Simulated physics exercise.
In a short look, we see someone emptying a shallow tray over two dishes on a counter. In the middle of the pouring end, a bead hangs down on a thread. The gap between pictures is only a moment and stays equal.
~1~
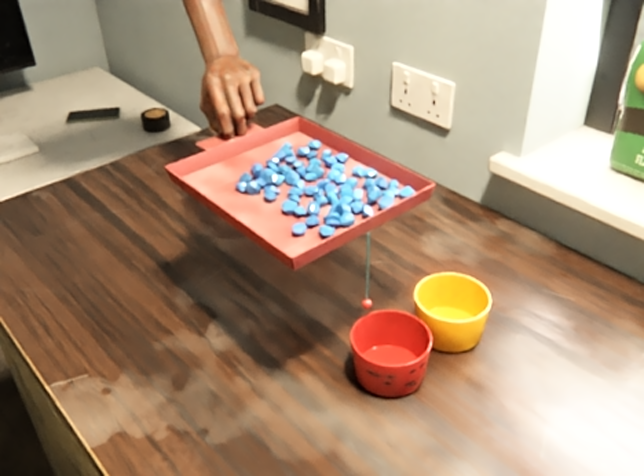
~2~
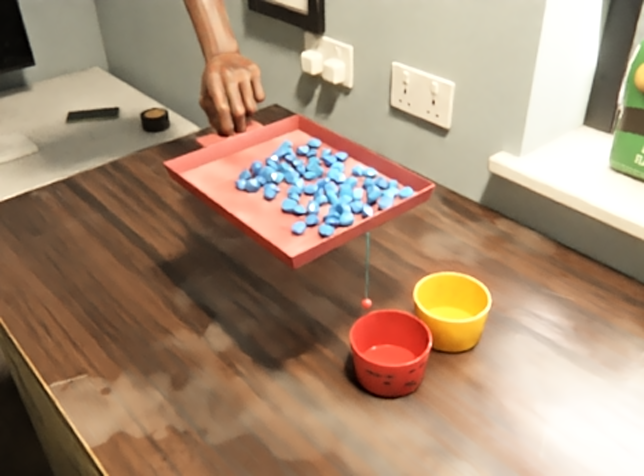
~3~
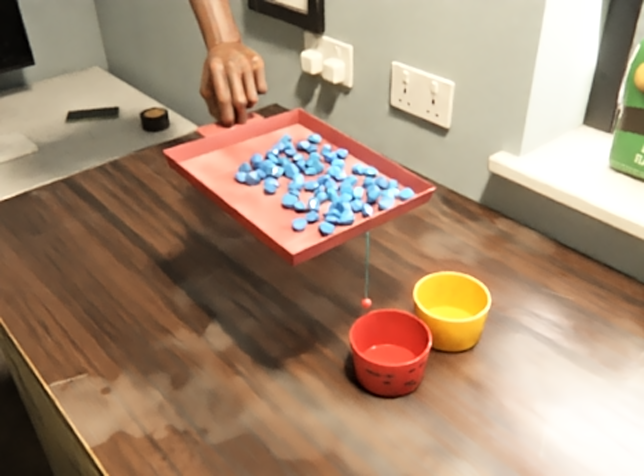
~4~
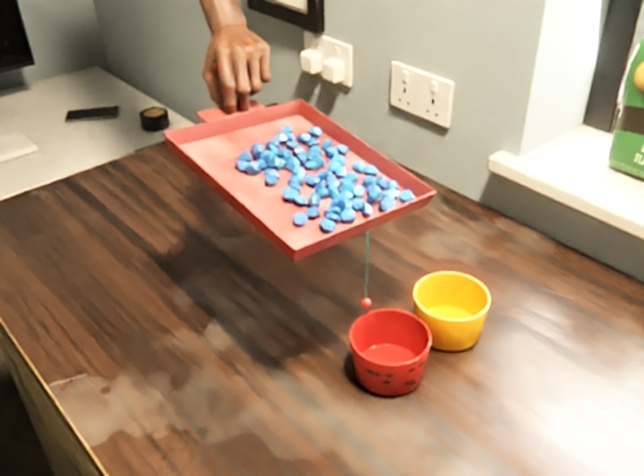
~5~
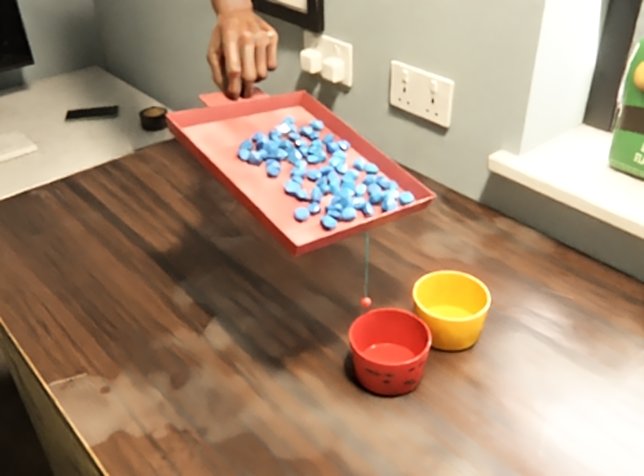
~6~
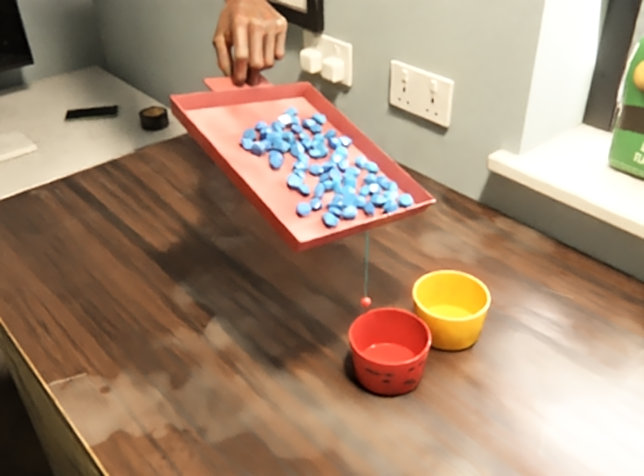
A red tray of small blue stones, held by a hand at its back edge above a red dish and a yellow dish, started nearly still, then steadily rose at the back, slanting toward the dishes.
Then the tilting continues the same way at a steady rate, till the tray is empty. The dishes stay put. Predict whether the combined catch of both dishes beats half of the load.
The greater share ends up outside the dishes.
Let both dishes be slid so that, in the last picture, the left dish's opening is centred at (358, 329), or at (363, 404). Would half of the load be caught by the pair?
Held in all, by try: A larger portion, then a smaller portion.
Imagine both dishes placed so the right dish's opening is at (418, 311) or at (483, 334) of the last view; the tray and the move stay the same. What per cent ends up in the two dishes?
Trial 1 around 20 percent, trial 2 around 0 percent.
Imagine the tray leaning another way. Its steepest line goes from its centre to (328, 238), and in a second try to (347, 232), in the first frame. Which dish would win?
In the first case it's the one on the left, in the second the one on the left.
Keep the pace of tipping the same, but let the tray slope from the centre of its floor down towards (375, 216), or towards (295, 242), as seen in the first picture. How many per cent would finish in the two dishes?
Lab note: Case 1 near 80 %, case 2 near 0 %.
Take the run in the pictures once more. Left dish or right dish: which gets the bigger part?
It's the rightmost dish that ends with more.
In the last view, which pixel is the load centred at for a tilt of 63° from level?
Near the pixel (373, 167).
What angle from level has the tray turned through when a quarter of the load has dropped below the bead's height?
At roughly 100°.
Shortly afterwards, tray tipped steeply; the whole lot on the tray.
Next, tray tipped past a quarter turn; near half on the tray; near a quarter in the right dish; near a quarter outside both; a little in the air.
Some moments later, tray tipped past a quarter turn; only a few in the left dish; near a quarter in the right dish; near two thirds outside both.
In the end, tray tipped past a quarter turn; only a few in the left dish; near a quarter in the right dish; near two thirds outside both.
